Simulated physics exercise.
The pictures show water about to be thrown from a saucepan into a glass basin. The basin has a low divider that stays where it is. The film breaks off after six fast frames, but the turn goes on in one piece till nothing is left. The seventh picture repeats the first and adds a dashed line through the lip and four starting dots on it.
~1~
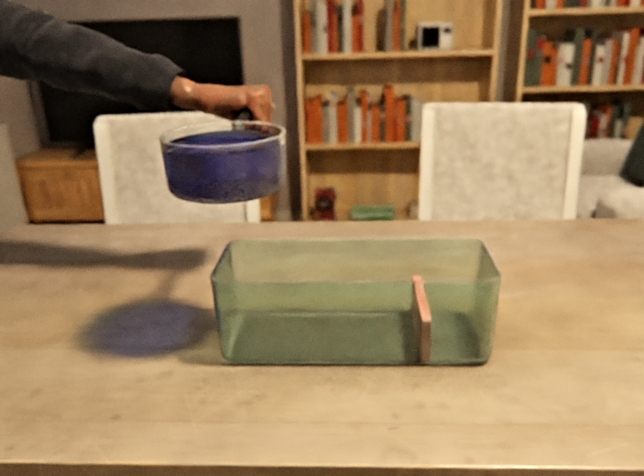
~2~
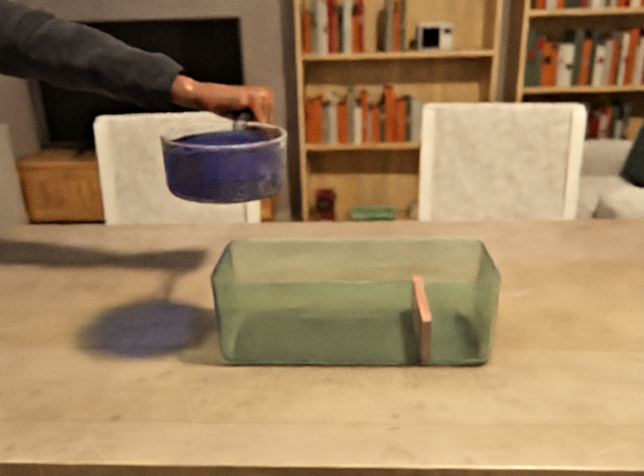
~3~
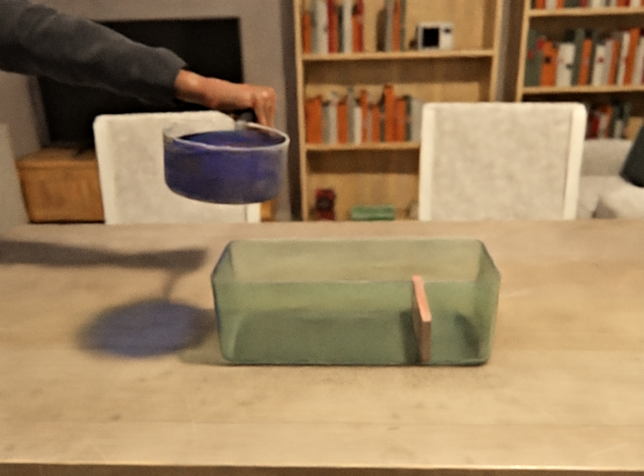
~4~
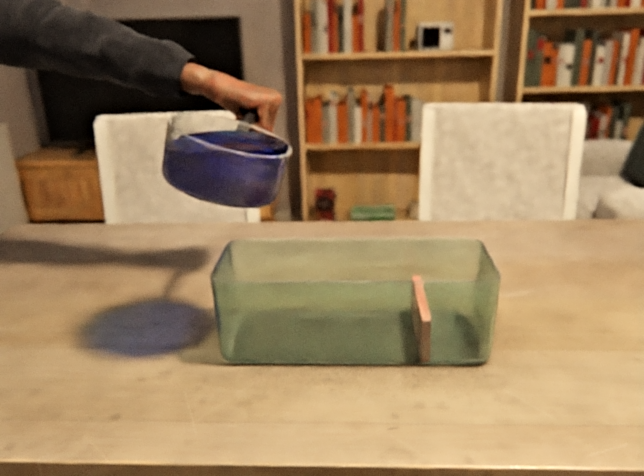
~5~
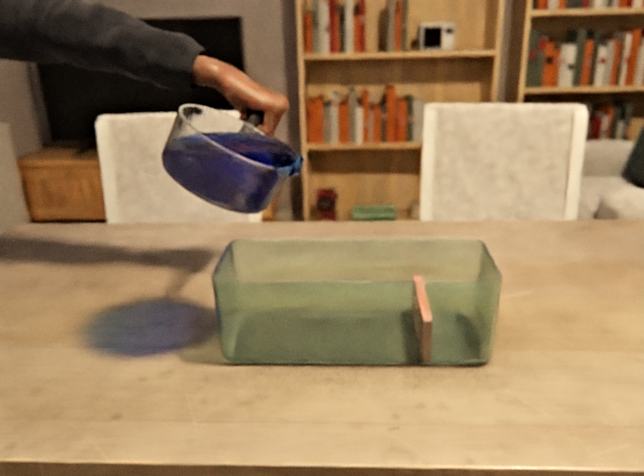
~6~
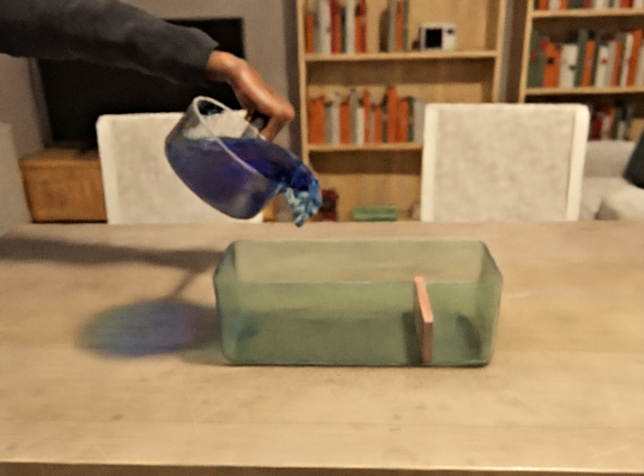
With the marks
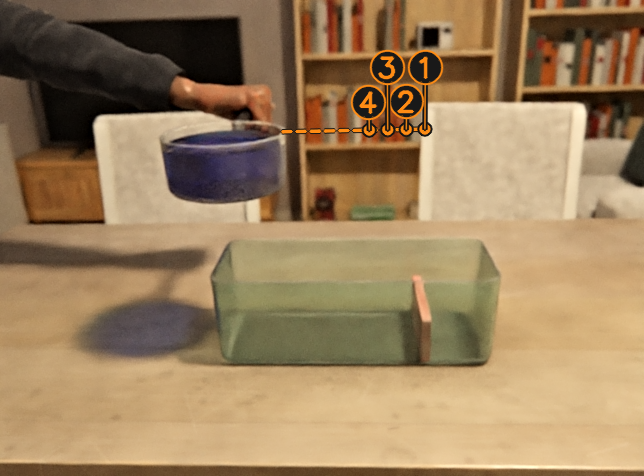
A hand reaching in from the upper left, in a dark sleeve, holds a clear round pan of deep blue water above a wooden table, seen from the front by a still camera. Below it to the right sits an empty greenish glass basin with a pink upright divider, before pale chairs and bookshelves. The pan tilts rightward, slowly then steeply, and blue water spills over its lip.
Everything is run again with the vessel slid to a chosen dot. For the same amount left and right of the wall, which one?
Go for 3.
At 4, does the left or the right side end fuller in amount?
The left side.
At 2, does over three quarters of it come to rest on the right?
No.
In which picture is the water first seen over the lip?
In picture 4.
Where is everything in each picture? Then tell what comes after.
The first picture shows upright, lip at (282, 131); basin from (222, 358) to (491, 359); top of the wall at (421, 296); nothing has left yet.
The second picture shows tipped about 2°, lip at (283, 134); nothing has left yet.
The third picture shows tipped about 8°, lip at (286, 140); nothing has left yet.
The fourth picture shows tipped about 18°, lip at (289, 150); water is over the lip, down to (289, 150).
The fifth picture shows tipped about 30°, lip at (291, 164); water is over the lip, down to (296, 171).
The sixth picture shows tipped about 44°, lip at (289, 180); water is over the lip, down to (298, 224).
On the marked copy, 1 at (424, 129); 2 at (406, 129); 3 at (387, 129); 4 at (369, 130).
With 1, about 41 % ends left of the wall and 58 % right of it.
With 2, about 38 % ends left of the wall and 60 % right of it.
With 3, about 48 % ends left of the wall and 48 % right of it; 4 % is lost outside.
With 4, about 67 % ends left of the wall and 30 % right of it; 3 % is lost outside.
